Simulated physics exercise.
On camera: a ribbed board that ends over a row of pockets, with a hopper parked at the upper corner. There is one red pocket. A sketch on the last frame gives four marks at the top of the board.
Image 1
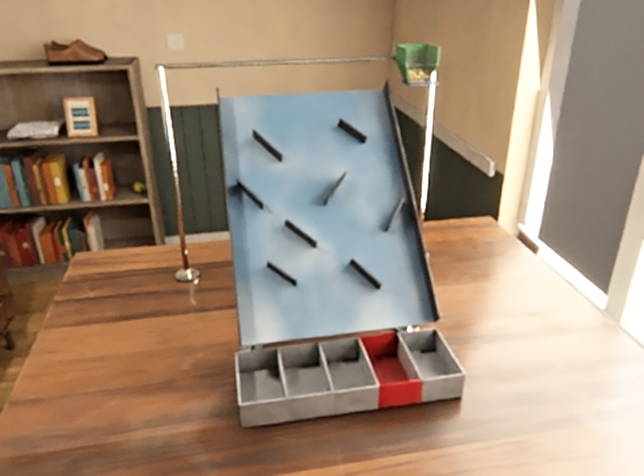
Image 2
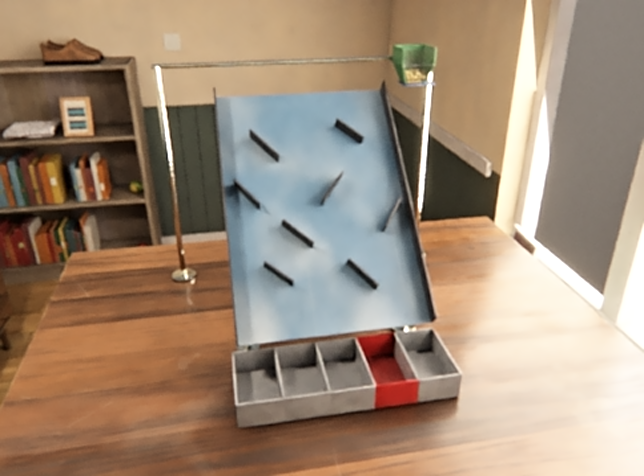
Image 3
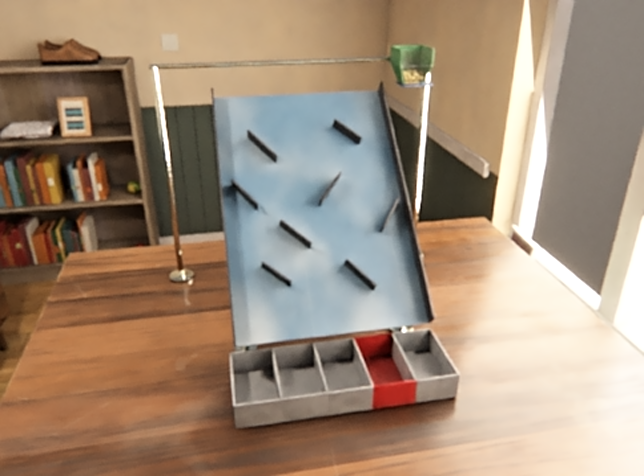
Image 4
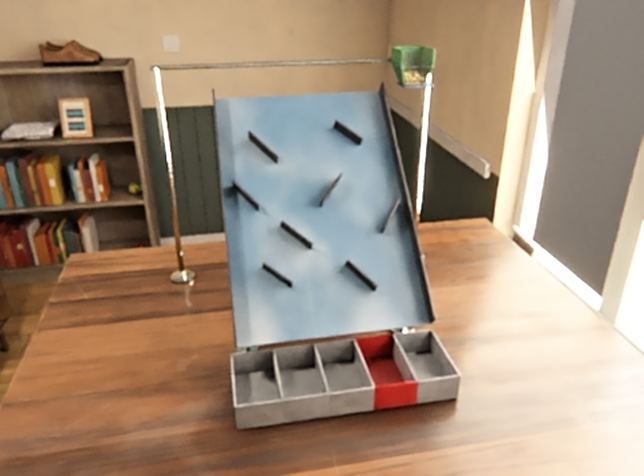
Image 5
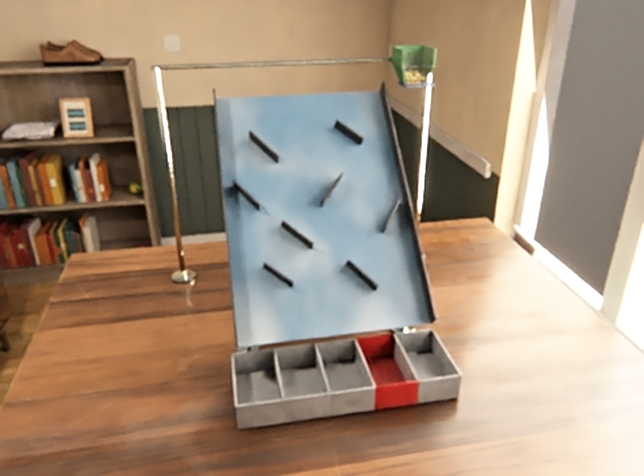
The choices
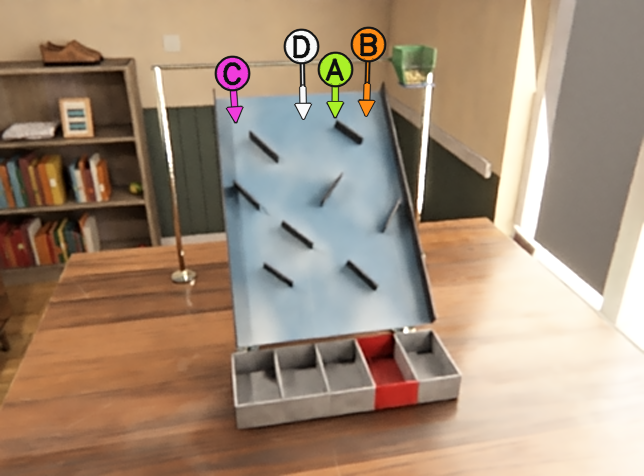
In a room with a wooden table, seen from the front and slightly above, a bookshelf stands at the left and a bright opening at the right. A tilted blue board with dark ribs rises behind a row of grey pockets, one of them red, with a green hopper at the upper right corner. Only the camera drifts very slightly, while everything on the table stays still.
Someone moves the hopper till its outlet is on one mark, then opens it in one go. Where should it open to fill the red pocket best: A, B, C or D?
It is D.
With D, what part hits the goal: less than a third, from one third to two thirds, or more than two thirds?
It is from one third to two thirds.
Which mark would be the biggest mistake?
That would be B.
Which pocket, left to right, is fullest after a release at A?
The fifth from the left.
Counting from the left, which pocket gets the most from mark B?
The fifth from the left.
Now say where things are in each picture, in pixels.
Hopper at (414, 76), soya beans, door shut, in the first frame.
Ribs (250, 129) to (279, 155), (337, 118) to (364, 137), (234, 179) to (260, 204), in the second frame.
Ribs (321, 200) to (341, 172), (281, 220) to (312, 243), (384, 227) to (400, 197), in the third frame.
Ribs (263, 263) to (293, 283), (348, 260) to (378, 287), in the fourth frame.
Red pocket at (396, 393), number 4 of 5 from the left, in the fifth frame.
On the marked copy, mark A meets the board at (335, 111); mark B meets the board at (366, 110); mark C meets the board at (235, 116); mark D meets the board at (303, 113).
If A is chosen, about a quarter in the red pocket, most in other pockets.
If B is chosen, a stray few in the red pocket, nearly all in other pockets, a stray few held on the board.
If C is chosen, about a quarter in the red pocket, about two thirds in other pockets, a small part outside the box.
If D is chosen, about half in the red pocket, about half in other pockets, a stray few outside the box.
